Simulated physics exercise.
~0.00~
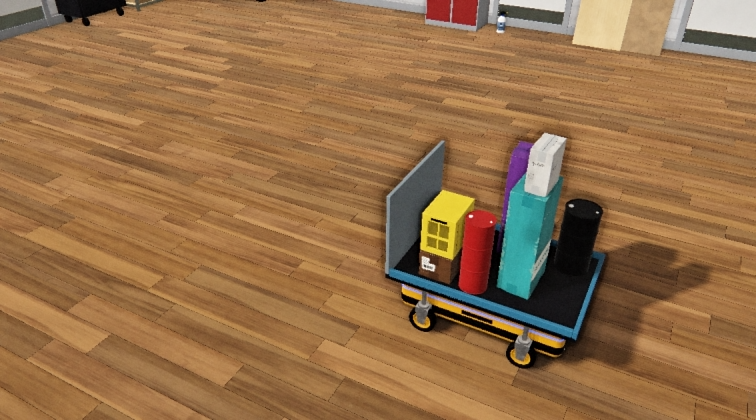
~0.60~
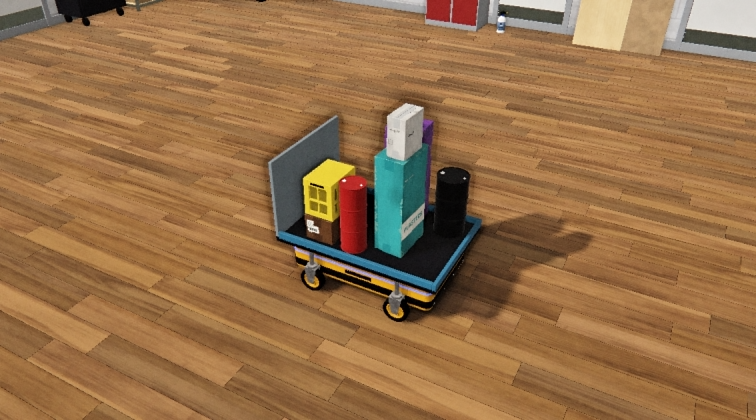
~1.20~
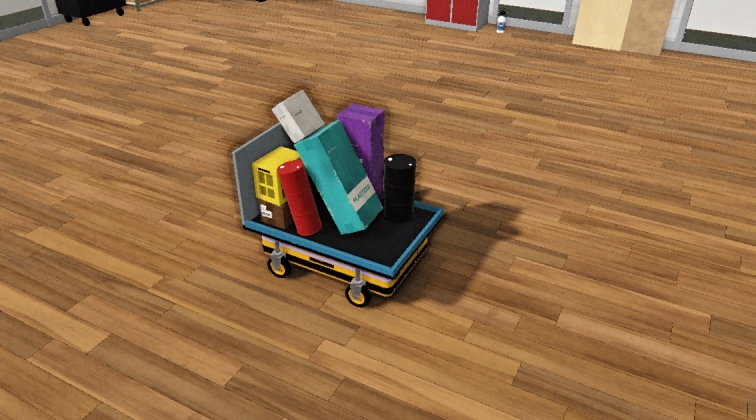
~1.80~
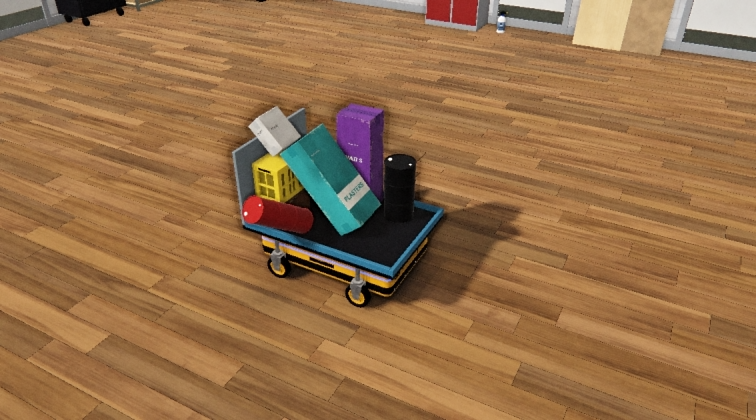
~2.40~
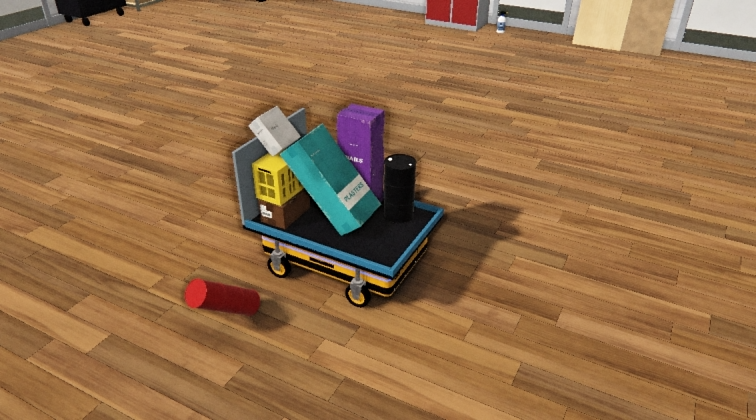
A loaded cart rolls left and stops, tipping boxes and dropping its red canister.
